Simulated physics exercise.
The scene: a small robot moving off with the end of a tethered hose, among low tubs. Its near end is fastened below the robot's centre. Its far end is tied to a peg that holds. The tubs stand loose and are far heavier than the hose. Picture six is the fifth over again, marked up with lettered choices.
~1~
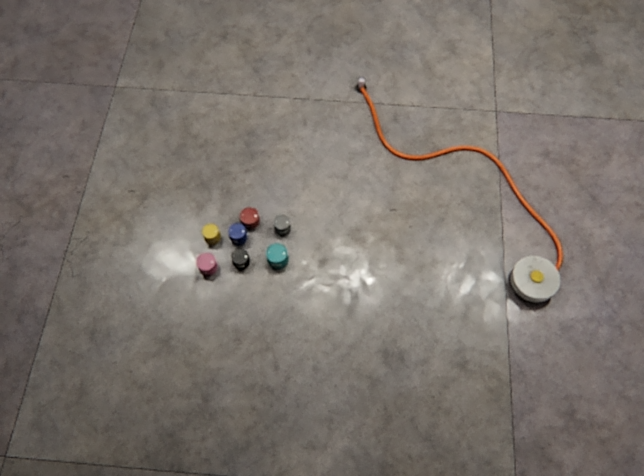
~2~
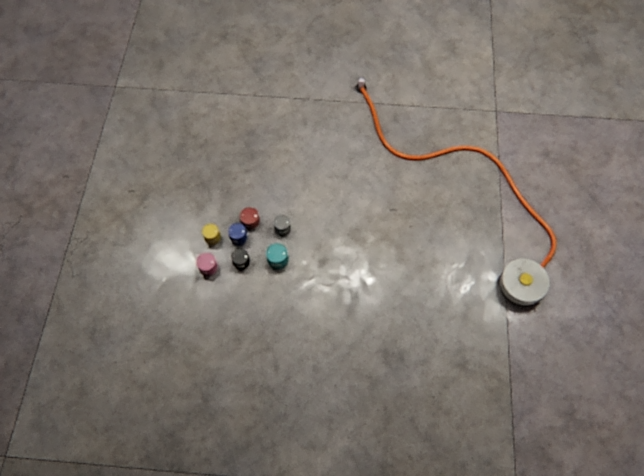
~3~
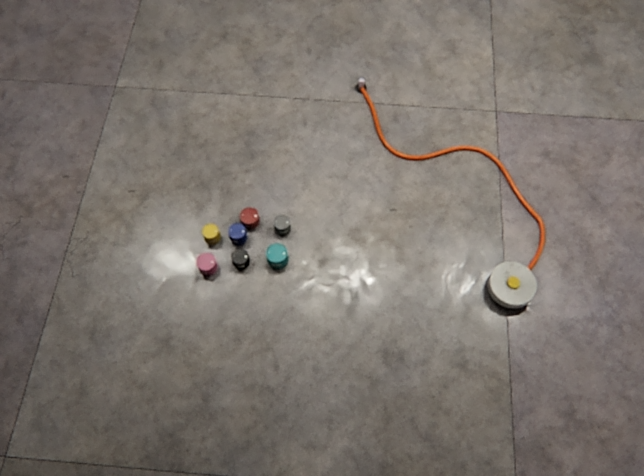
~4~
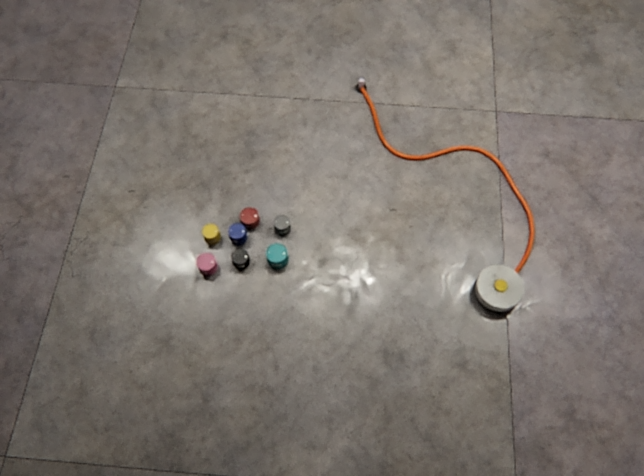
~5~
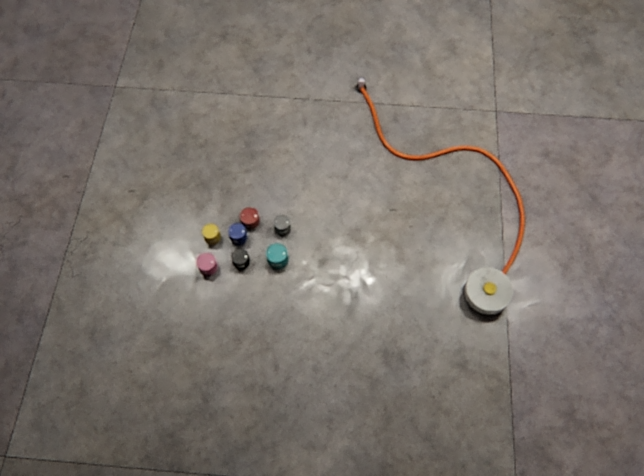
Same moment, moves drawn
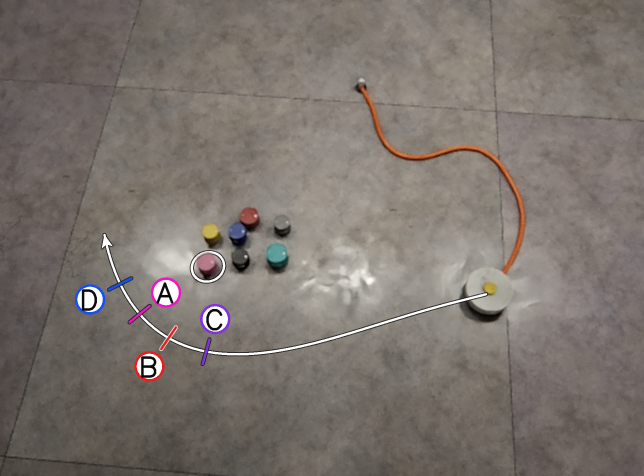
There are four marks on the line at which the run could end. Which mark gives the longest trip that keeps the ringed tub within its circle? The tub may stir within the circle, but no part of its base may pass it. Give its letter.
D is the last safe stop.
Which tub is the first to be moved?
Turquoise.
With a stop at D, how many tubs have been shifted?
One.
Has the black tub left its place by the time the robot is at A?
By then, no.
On the marked copy, A at (140, 314); B at (169, 338); C at (206, 352); D at (120, 284); the ring at (208, 267); the route from (486, 294) via (255, 354) to (104, 235).
Taking D. A third of the way, robot (352, 330); pink tub (207, 264).
Two thirds of the way, robot (207, 350); pink tub (207, 264).
When it is over, robot (118, 281); pink tub (207, 264); turquoise tub (262, 244); the pink tub is still in its ring.
As for the rest, A is safe but short; B is safe but short; C is safe but short.
